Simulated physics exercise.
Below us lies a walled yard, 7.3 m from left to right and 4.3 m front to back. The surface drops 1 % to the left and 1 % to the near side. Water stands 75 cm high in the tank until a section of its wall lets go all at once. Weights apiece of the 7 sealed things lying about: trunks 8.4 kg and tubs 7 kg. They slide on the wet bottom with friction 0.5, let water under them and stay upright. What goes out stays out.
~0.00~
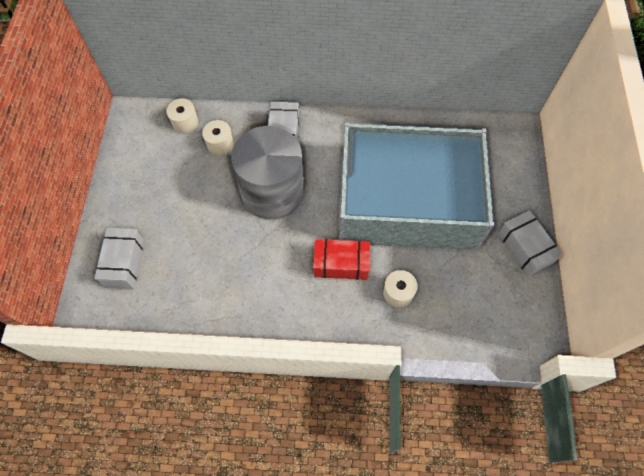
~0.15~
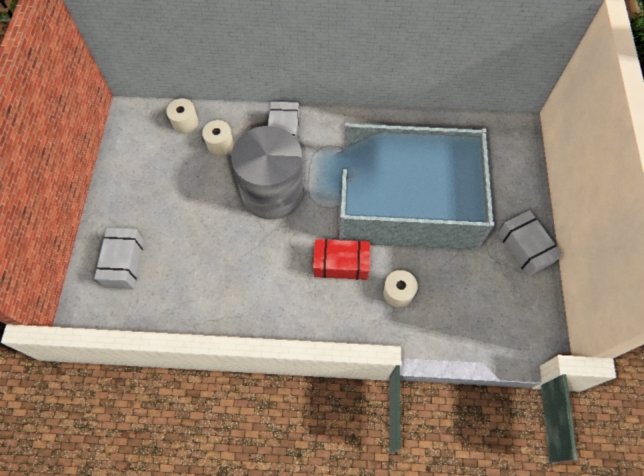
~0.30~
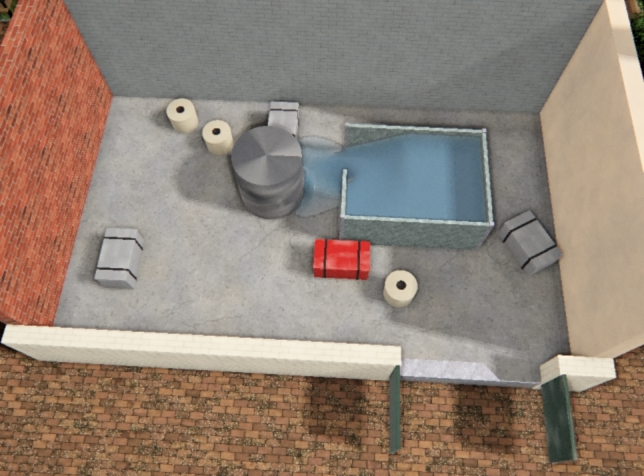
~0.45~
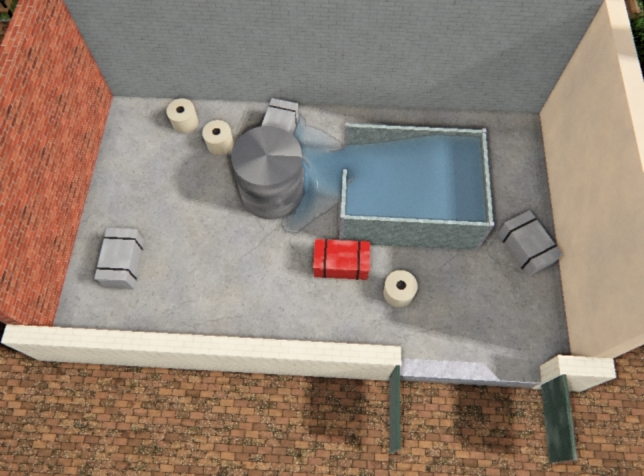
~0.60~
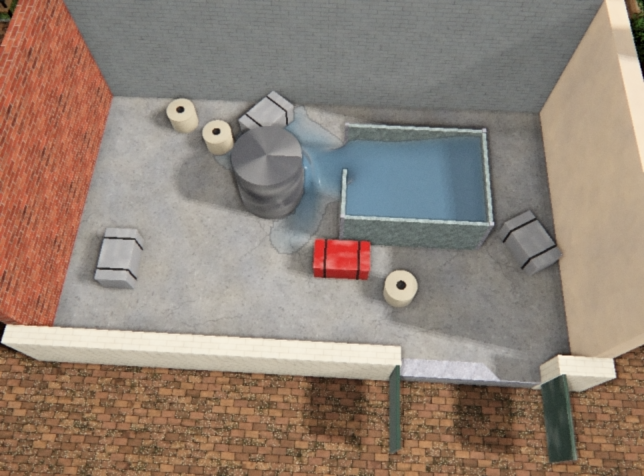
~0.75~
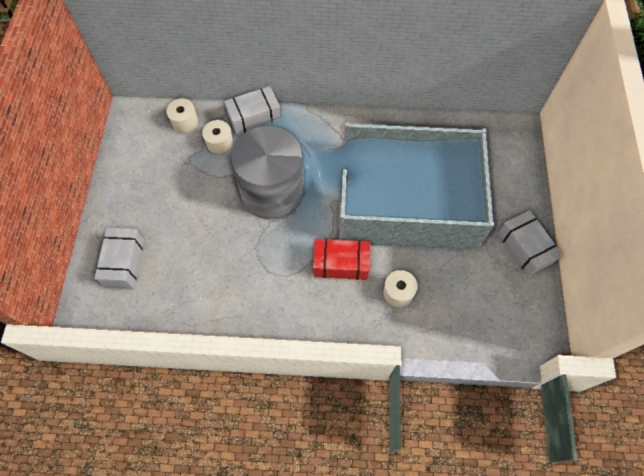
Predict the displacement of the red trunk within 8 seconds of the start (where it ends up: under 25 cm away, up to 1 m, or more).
Red trunk travels far.
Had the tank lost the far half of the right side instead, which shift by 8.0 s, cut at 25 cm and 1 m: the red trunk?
Then the red trunk barely shifts.
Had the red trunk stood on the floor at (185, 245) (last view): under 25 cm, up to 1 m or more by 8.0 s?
It ends far away.
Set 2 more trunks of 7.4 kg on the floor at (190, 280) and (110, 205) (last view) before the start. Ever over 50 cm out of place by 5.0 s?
In that order: Past it, over.
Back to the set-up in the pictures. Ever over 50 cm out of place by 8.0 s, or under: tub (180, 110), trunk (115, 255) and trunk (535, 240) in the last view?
In turn: Over, over, under.
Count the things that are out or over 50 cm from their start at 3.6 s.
By then 5.
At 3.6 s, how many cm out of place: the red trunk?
Roughly 100 cm by then.
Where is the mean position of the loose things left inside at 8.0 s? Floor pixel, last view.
Near (382, 280).
After 1.6 s the red trunk is near (351, 286), 0.5 m from its start, aground; 0 of 7 are out; 1 afloat.
After 3.6 s the red trunk is near (377, 320), 1.1 m from its start, aground; 0 of 7 are out; 3 afloat.
After 5.6 s the red trunk is near (378, 320), 1.1 m from its start, afloat; 0 of 7 are out; 5 afloat.
After 8.0 s the red trunk is near (469, 327), 2.0 m from its start, afloat; 0 of 7 are out; 6 afloat.
